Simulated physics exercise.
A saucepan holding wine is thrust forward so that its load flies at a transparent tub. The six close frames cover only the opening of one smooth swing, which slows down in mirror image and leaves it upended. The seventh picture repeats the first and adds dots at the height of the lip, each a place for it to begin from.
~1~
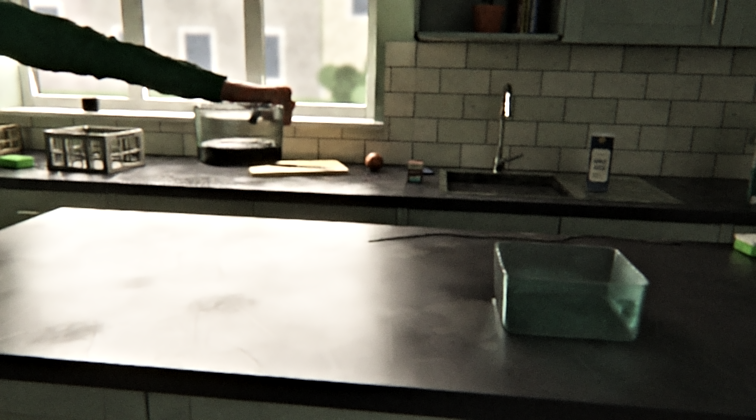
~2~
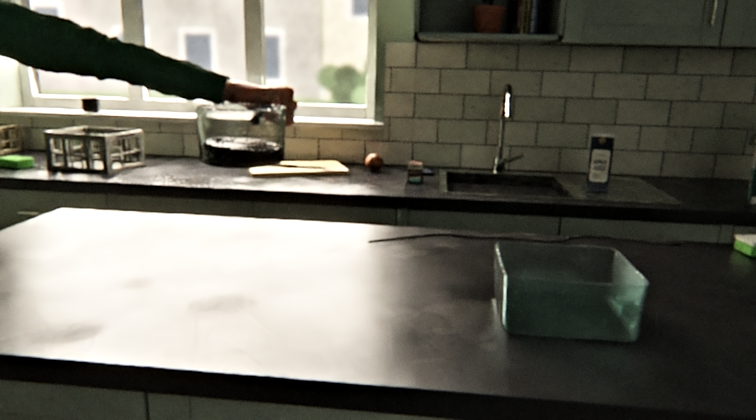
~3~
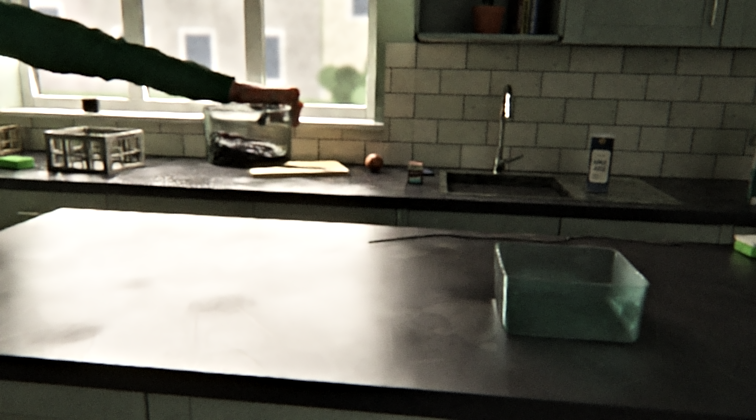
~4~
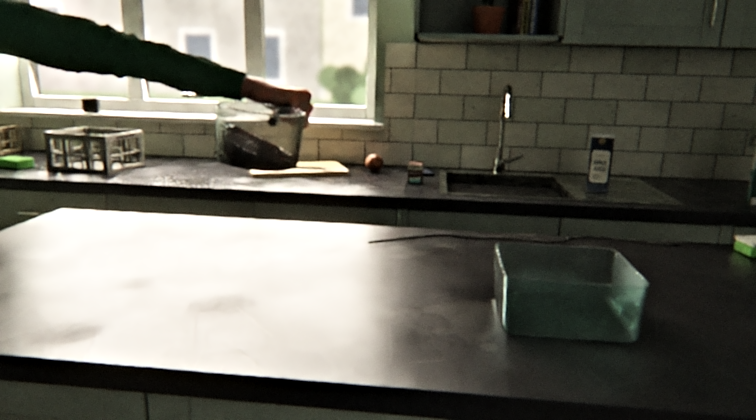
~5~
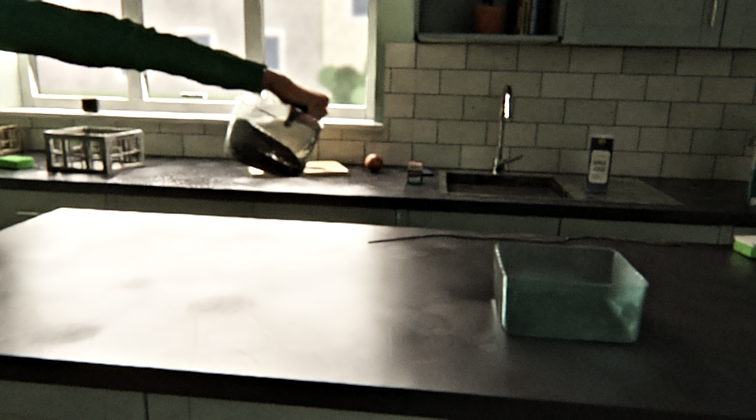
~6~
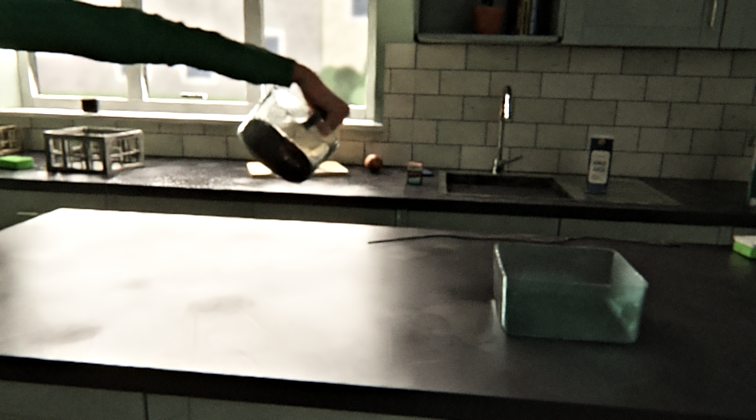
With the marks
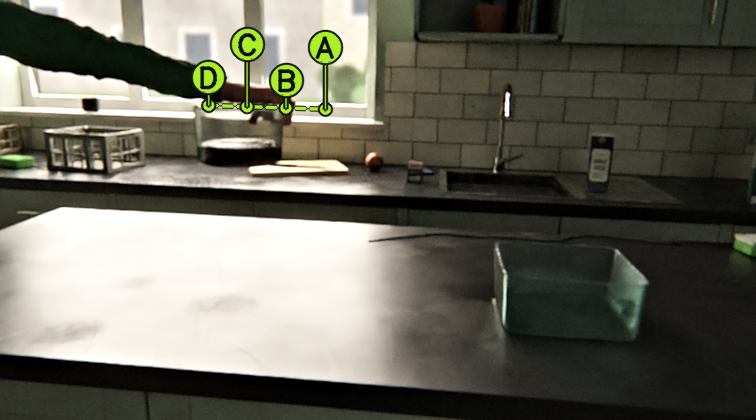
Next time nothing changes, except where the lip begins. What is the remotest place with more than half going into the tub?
Dot A.
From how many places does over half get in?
One of them.
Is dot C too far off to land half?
Yes, it does.
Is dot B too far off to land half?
Yes, that goes wrong.
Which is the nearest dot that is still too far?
That would be B.
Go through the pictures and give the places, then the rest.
In the first picture, upright, lip at (279, 107); tub from (501, 330) to (637, 339); nothing has left yet.
In the second picture, upright, lip at (282, 108); nothing has left yet.
In the third picture, upright, lip at (289, 109); nothing has left yet.
In the fourth picture, tipped about 7°, lip at (302, 114); nothing has left yet.
In the fifth picture, tipped about 21°, lip at (320, 127); nothing has left yet.
In the sixth picture, tipped about 41°, lip at (337, 145); nothing has left yet.
On the marked copy, A at (325, 109); B at (286, 108); C at (247, 106); D at (208, 105).
With A, about 66 % lands in the tub, 15 % falls short and 19 % goes beside or beyond.
With B, about 5 % lands in the tub, 89 % falls short and 6 % goes beside or beyond.
With C, about 0 % lands in the tub, 99 % falls short.
With D, about 0 % lands in the tub, 100 % falls short.
